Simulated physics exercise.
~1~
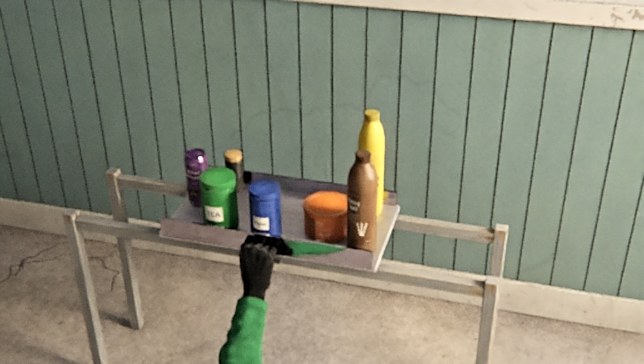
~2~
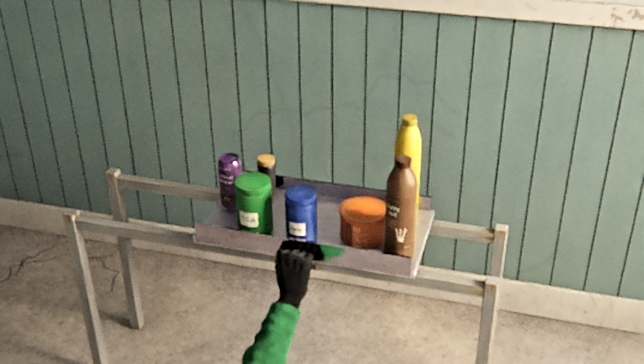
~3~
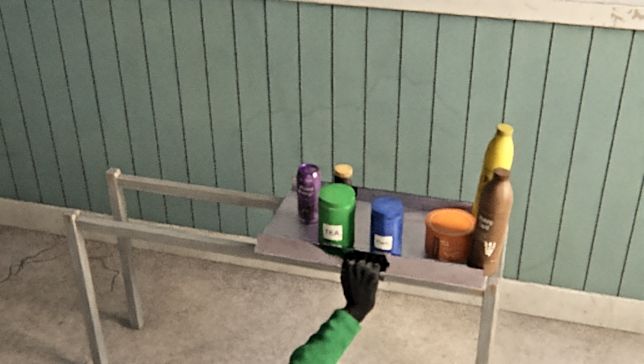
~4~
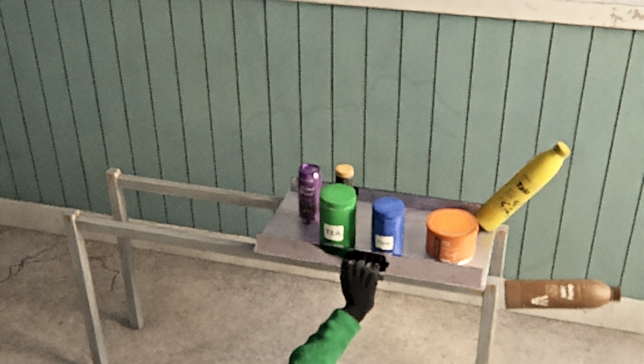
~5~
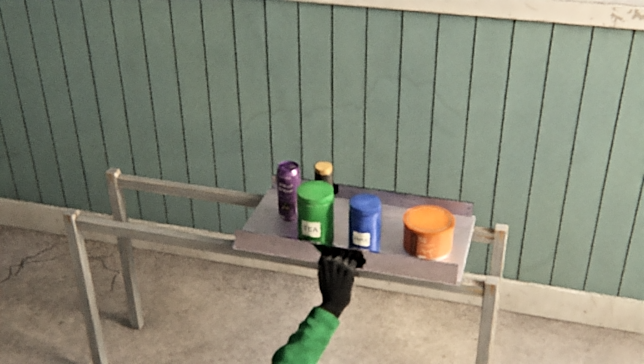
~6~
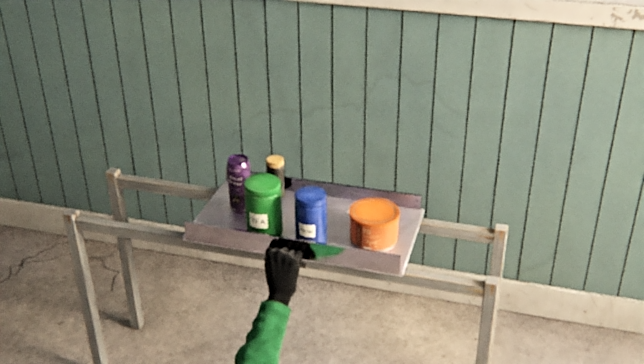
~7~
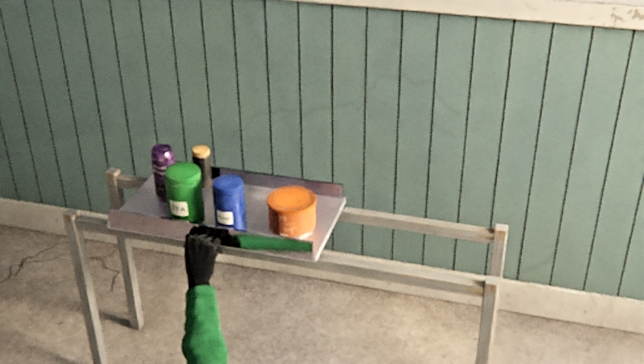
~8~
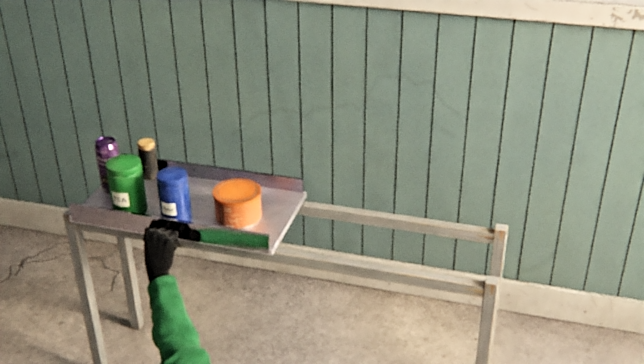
A gloved hand slides a tray right, two bottles topple off, then slides it left.
